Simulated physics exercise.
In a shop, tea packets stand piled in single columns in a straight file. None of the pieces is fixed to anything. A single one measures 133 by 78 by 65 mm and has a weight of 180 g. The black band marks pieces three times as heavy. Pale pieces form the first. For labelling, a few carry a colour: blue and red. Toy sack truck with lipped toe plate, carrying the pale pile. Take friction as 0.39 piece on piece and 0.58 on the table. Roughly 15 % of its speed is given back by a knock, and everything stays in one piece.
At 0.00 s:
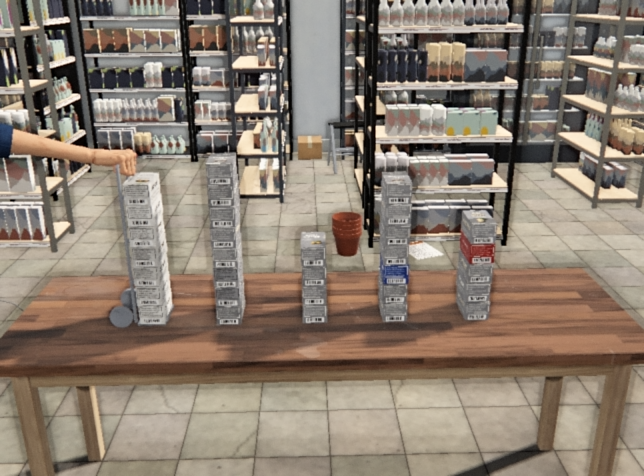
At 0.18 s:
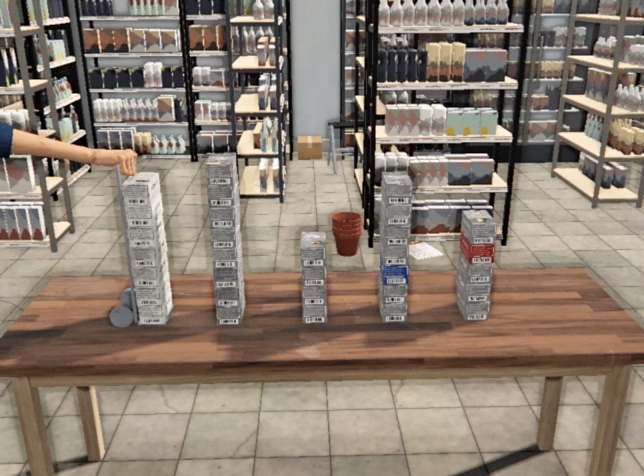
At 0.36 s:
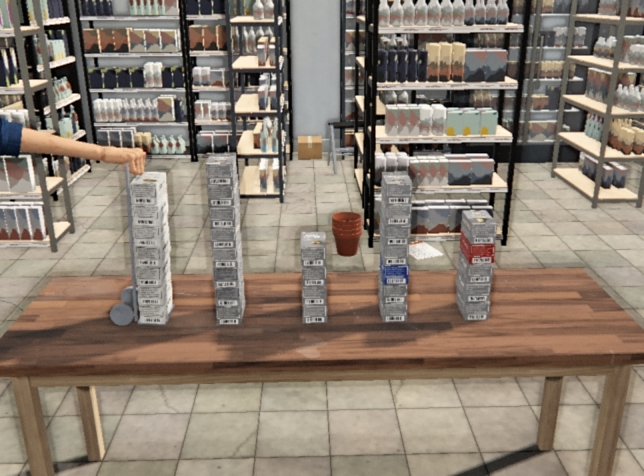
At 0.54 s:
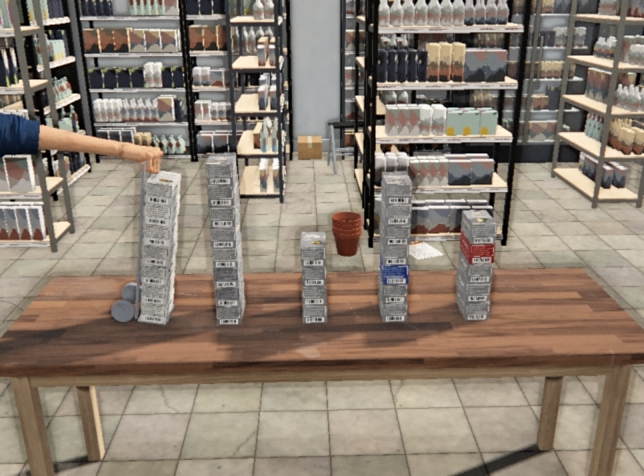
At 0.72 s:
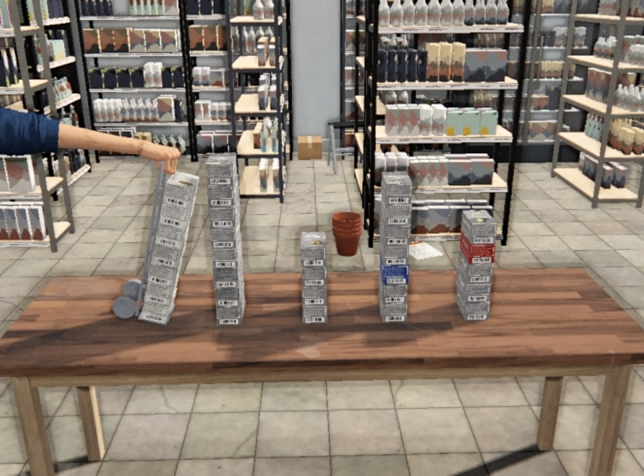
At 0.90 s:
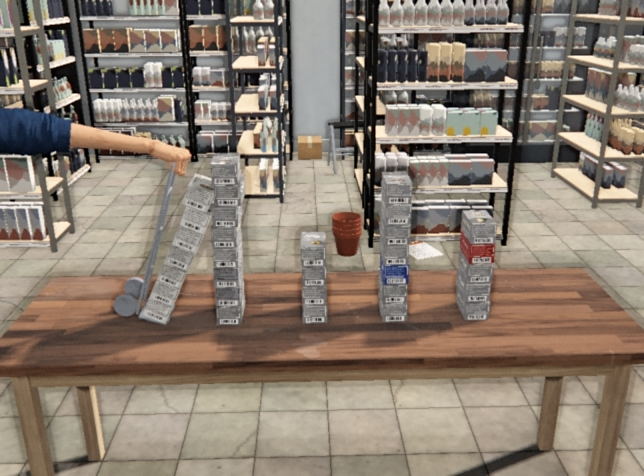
A tall pale stack of packets on a toy sack truck stood still under a hand at first, then was tilted steadily rightward until its upper part leaned against the neighbouring column.
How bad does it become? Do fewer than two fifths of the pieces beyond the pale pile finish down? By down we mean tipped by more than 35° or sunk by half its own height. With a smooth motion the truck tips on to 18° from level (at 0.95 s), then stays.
No, more than two fifths of them do.
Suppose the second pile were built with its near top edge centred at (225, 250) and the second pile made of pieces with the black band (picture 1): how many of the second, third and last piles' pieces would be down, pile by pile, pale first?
The tally would be second 0, then third 3, then last 0.
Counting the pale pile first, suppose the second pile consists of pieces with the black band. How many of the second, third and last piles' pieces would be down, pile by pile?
In that case the second pile has 0 down, the third 0, the last 0.
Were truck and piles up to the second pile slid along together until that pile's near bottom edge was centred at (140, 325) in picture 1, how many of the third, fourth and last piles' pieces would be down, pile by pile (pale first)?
Count of fallen pieces - third: 3; fourth: 0; last: 0.
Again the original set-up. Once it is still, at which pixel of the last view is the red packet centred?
Near (579, 298).
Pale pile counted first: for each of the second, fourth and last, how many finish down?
Second 8, fourth 7, last 5.
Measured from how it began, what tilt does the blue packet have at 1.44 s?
Some 0°.
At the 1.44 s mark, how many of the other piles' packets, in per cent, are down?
35 per cent.
After 1.44 s, 7 of the pale pile down; 8 of the 24 other packets down.
After 2.10 s, 7 of the pale pile down; 21 of the 24 other packets down; blue packet 57° from how it stood, 10 cm lower; red packet 37° from how it stood, 28 mm lower.
In the end (3.1 s), 7 of the pale pile down; 23 of the 24 other packets down; red packet on its side; blue packet 44° from how it stood, 10 cm lower. That is 96 per cent. From the last view, middles, red packet near (579, 298), blue packet near (455, 294).
